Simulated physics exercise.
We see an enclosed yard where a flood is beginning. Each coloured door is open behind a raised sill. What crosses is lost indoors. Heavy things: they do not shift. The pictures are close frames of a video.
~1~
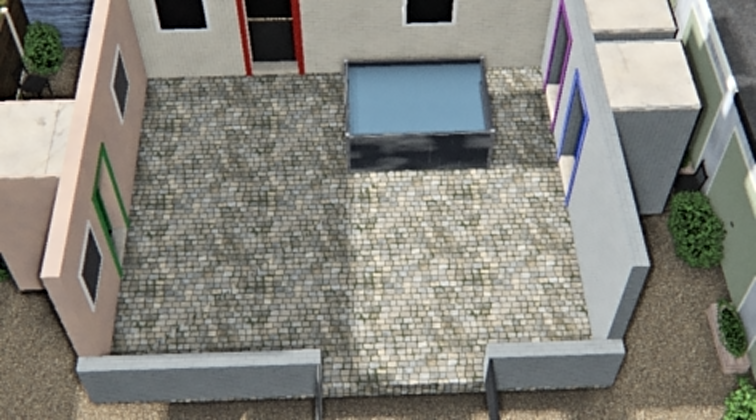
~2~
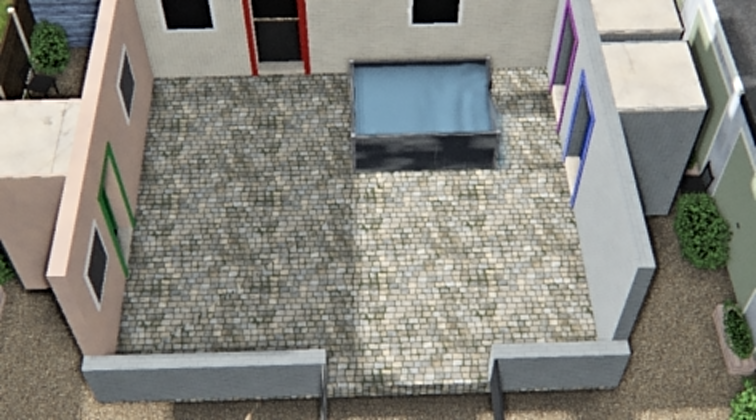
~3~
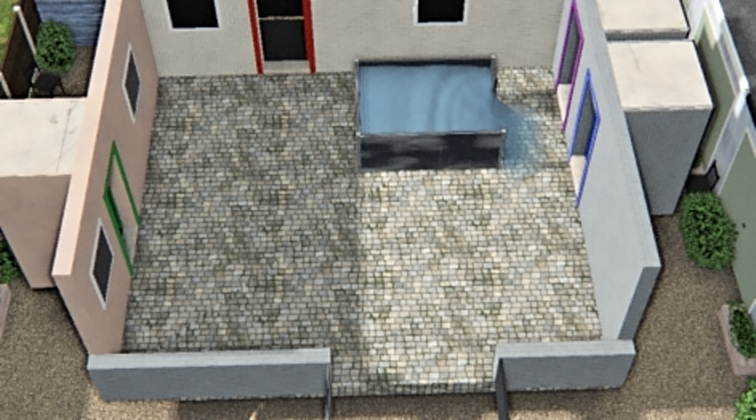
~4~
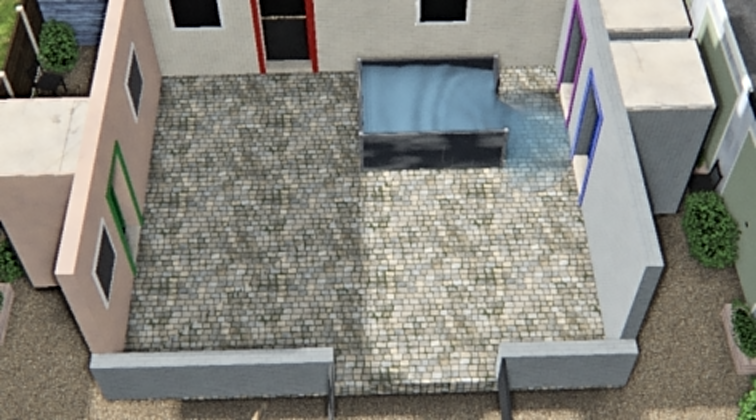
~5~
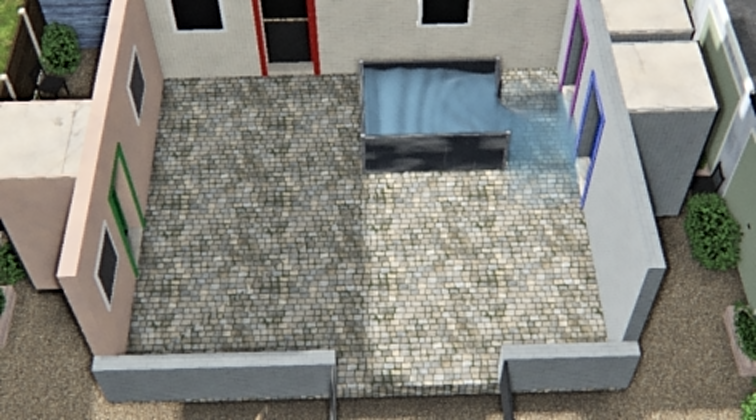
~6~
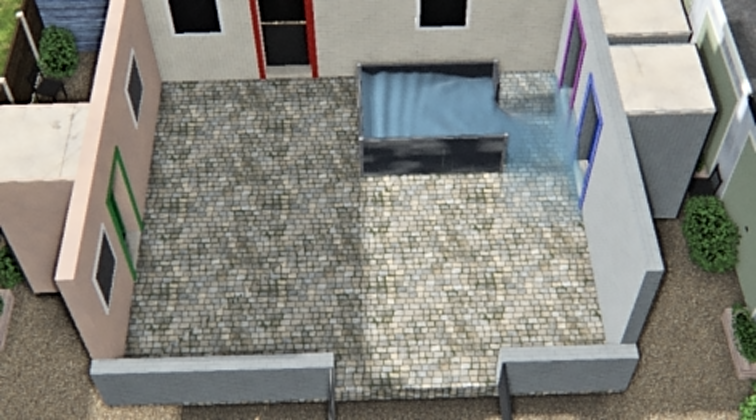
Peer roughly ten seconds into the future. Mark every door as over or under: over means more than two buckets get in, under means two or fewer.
Red door - under; blue door - over; purple door - over; green door - under.
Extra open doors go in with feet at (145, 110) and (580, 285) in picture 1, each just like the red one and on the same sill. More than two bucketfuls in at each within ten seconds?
Tops it; comes up short.
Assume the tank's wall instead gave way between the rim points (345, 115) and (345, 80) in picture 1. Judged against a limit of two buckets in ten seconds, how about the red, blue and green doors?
Door by door, the red door crosses the line, then the blue door comes up short, then the green door crosses the line.
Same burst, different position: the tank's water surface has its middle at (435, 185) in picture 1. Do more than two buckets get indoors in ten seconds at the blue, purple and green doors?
As I see it, the blue door overshoots, the purple door stays within the limit and the green door overshoots.
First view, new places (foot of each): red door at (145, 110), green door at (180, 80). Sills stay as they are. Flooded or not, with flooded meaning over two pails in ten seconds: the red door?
Well, red tops the mark in the end.
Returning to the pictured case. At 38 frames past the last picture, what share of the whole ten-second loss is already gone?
Around 75 per cent.
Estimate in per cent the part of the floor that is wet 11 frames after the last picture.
Roughly 25 %.
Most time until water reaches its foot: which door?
It is the one in green.
A moment on, water covers 15 % of the floor; the red door not reached, the blue door over two buckets in, the purple door over two buckets in, the green door not reached.
Next, water covers 25 % of the floor; the red door not reached, the blue door far over two buckets in, the purple door far over two buckets in, the green door not reached.
Then, water covers 40 % of the floor; the red door wet at the sill, nothing in, the blue door far over two buckets in, the purple door far over two buckets in, the green door not reached.
Later, water covers 75 % of the floor; the red door wet at the sill, nothing in, the blue door far over two buckets in, the purple door far over two buckets in, the green door wet at the sill, nothing in.
In the end, water covers 90 % of the floor; the red door wet at the sill, nothing in, the blue door far over two buckets in, the purple door far over two buckets in, the green door under two buckets in.
